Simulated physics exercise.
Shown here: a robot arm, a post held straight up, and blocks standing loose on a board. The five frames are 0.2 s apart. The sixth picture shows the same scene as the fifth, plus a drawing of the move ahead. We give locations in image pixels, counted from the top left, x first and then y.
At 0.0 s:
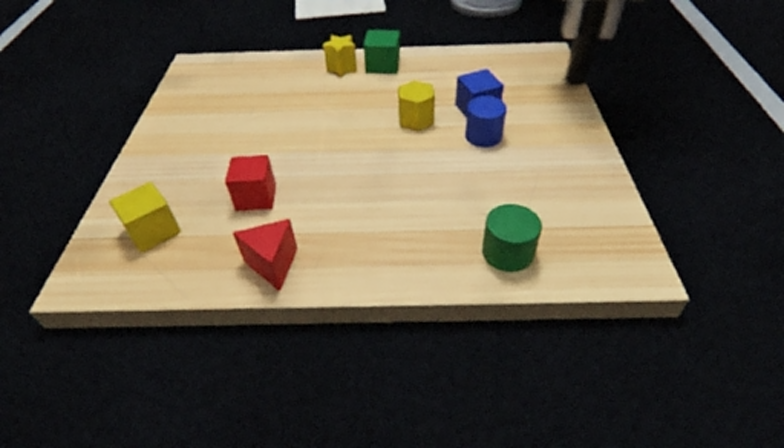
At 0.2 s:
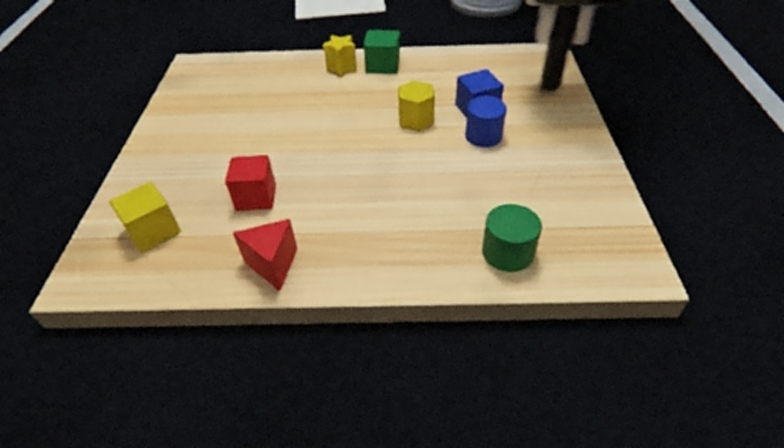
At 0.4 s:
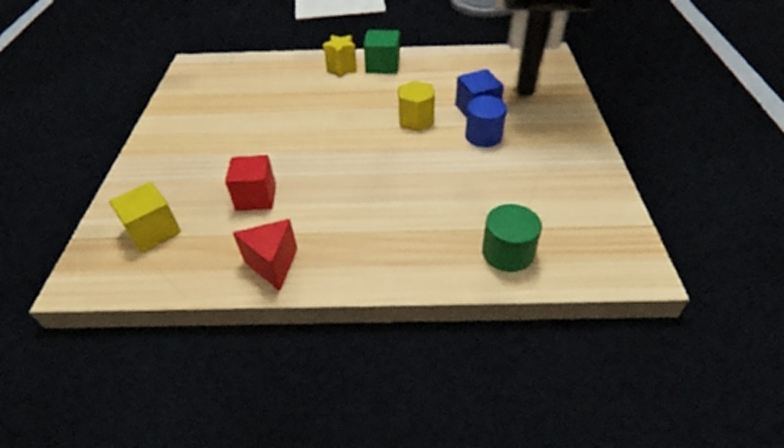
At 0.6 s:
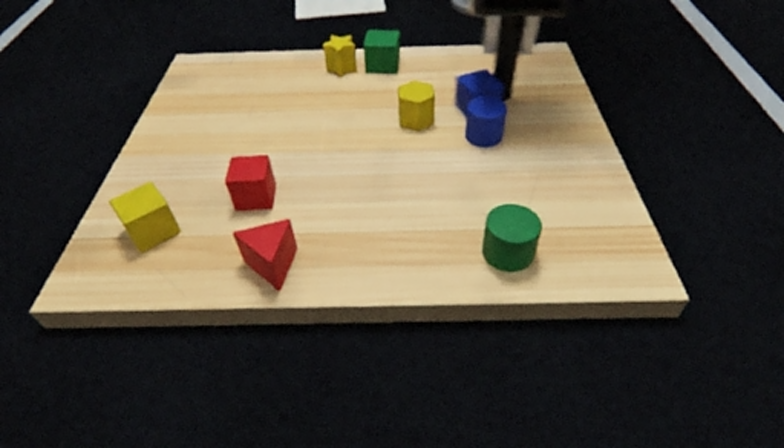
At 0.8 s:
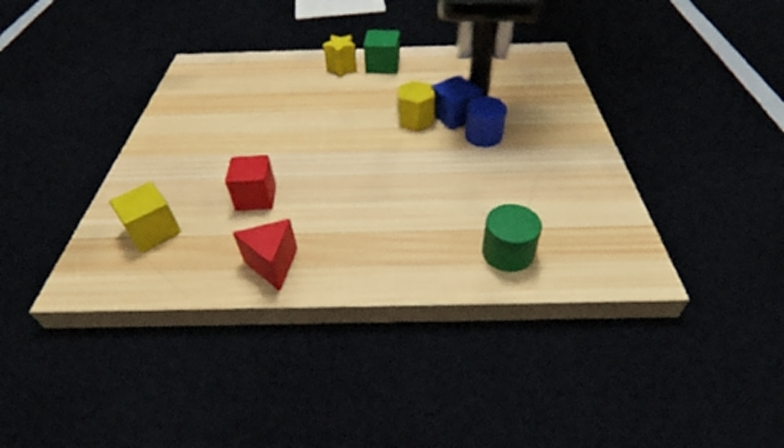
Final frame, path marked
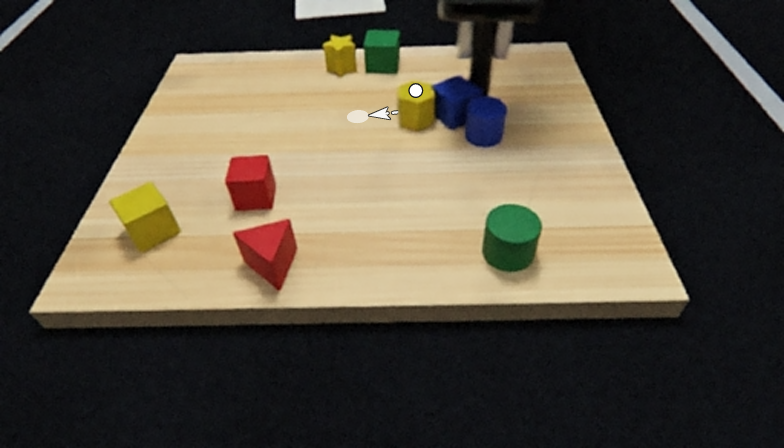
A robot arm moved a dark upright post leftward across the back of a wooden board of colored blocks, then nudged the blue cube left toward the yellow six-sided block, while the other blocks stayed still.
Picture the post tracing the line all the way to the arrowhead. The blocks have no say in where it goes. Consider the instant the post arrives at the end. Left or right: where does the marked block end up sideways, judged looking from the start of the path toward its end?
The answer is left.
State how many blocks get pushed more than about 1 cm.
Two move.
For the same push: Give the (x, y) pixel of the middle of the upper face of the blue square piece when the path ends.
At the end it should sit near (347, 105).
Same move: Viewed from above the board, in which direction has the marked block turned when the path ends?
It makes a counterclockwise turn.
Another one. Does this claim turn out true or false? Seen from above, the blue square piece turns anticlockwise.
The claim holds.
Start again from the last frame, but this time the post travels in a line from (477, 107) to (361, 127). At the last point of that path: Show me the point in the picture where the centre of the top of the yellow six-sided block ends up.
It will end up at (298, 123).
Drawn move, from (477, 107) via (417, 110), ending at (358, 117); the dot is on the yellow six-sided block.
The first path, step by step. One third of the way, post at (436, 102); yellow six-sided block at (380, 100), turned 35° anticlockwise; blue square piece at (414, 90).
Two thirds of the way, post at (397, 106); yellow six-sided block at (349, 114), turned 60° anticlockwise; blue square piece at (377, 97), turned 30° anticlockwise.
At the end, post at (357, 110); yellow six-sided block at (332, 127), turned 85° anticlockwise; blue square piece at (347, 105), turned 55° anticlockwise; blue disc still.
